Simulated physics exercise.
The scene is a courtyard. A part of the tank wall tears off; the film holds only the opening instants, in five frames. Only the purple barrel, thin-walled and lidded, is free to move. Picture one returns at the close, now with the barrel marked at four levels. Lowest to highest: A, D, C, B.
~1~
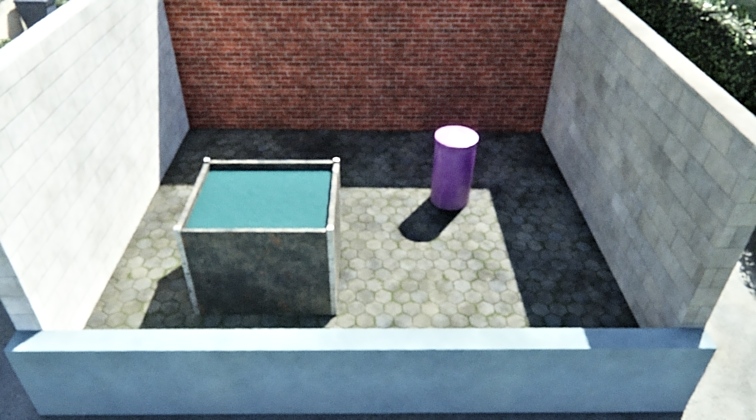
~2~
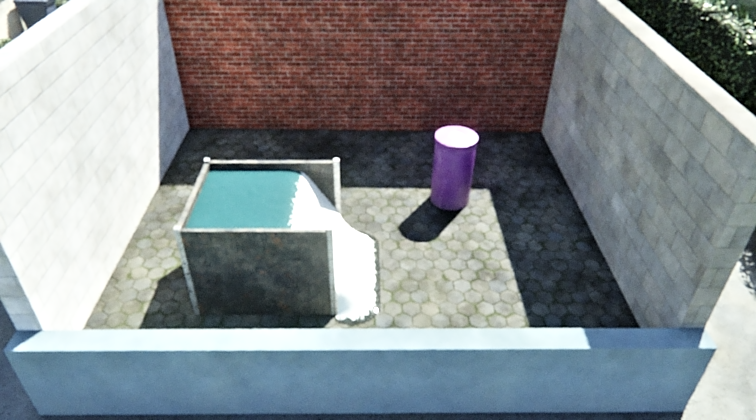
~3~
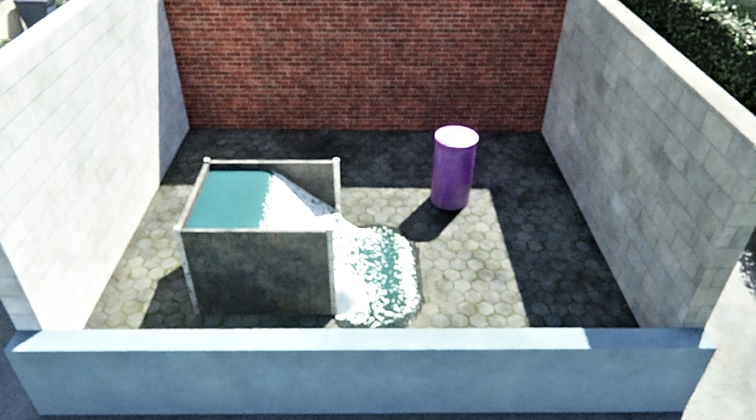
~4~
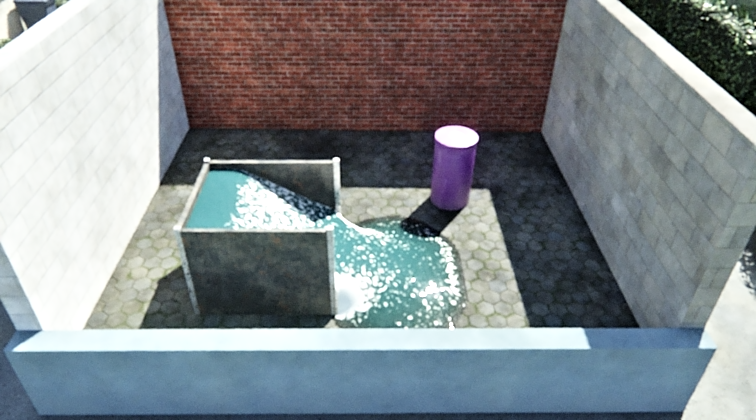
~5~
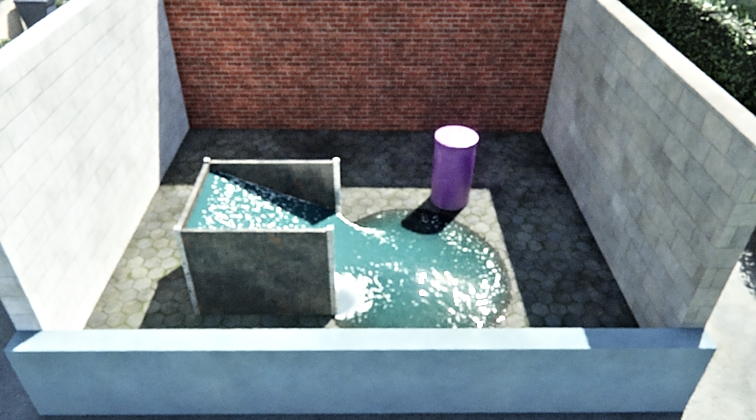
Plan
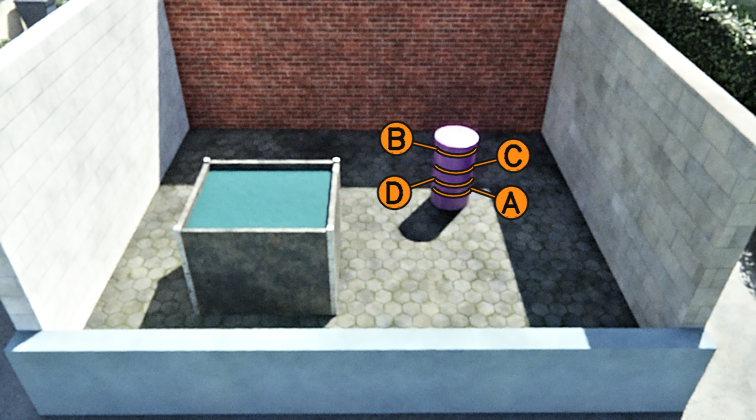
Teal water pours from the right side of an open-topped, dark-fronted tank, foaming white at first, then spreading rightward across the paving in a widening rounded pool as the level inside drops. The tank stands left of centre in a sunlit and shadowed courtyard, seen from above, with pale side walls, red brick behind and a low bluish wall in front. A purple barrel stands motionless right of centre, and the camera stays still.
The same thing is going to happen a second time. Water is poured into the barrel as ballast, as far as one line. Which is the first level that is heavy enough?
Line A.
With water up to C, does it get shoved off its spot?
No.
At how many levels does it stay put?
All of the four.
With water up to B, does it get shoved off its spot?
No.
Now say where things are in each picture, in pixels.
Lid of the purple barrel at (456, 136); tank full, its middle at (265, 199), in the first frame.
In the second frame, 2 % of the ground under water, its edge towards the barrel at (361, 234).
In the third frame, 6 % of the ground under water, its edge towards the barrel at (403, 237).
In the fourth frame, 10 % of the ground under water, its edge towards the barrel at (412, 222).
Lid of the purple barrel at (456, 136); 15 % of the ground under water, its edge towards the barrel at (436, 216), in the fifth frame.
In orange, A at (453, 196); B at (457, 155); C at (456, 173); D at (454, 186); from the bottom up A, D, C, B.
With A, it shifts by a finger or two and stays.
With B, it does not move.
With C, it does not move.
With D, it does not move.
